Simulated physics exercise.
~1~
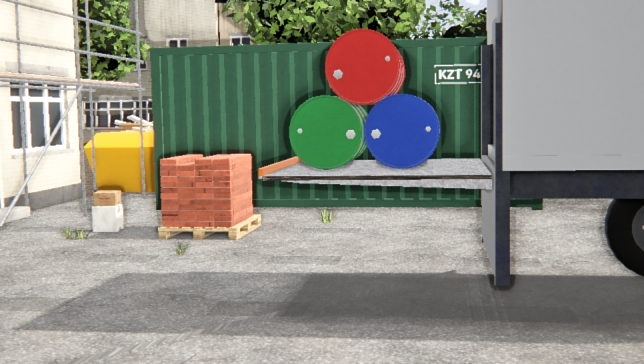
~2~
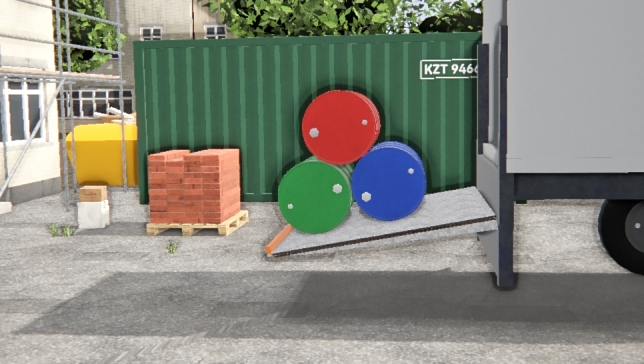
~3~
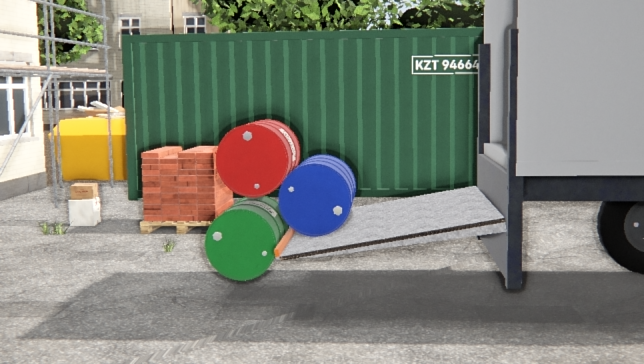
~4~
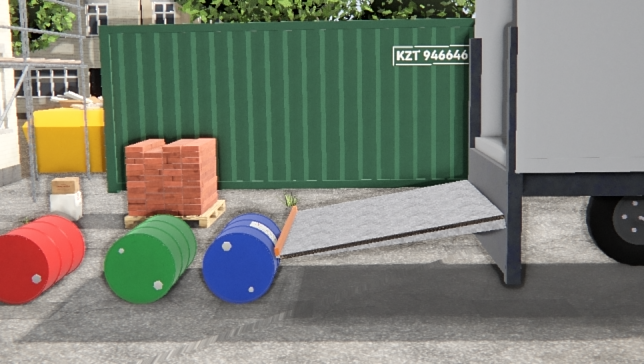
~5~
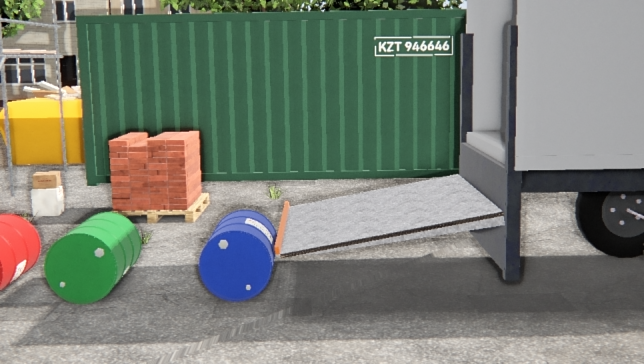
Three stacked drums roll left off a lorry's lowered, tilting tail-lift onto the ground.
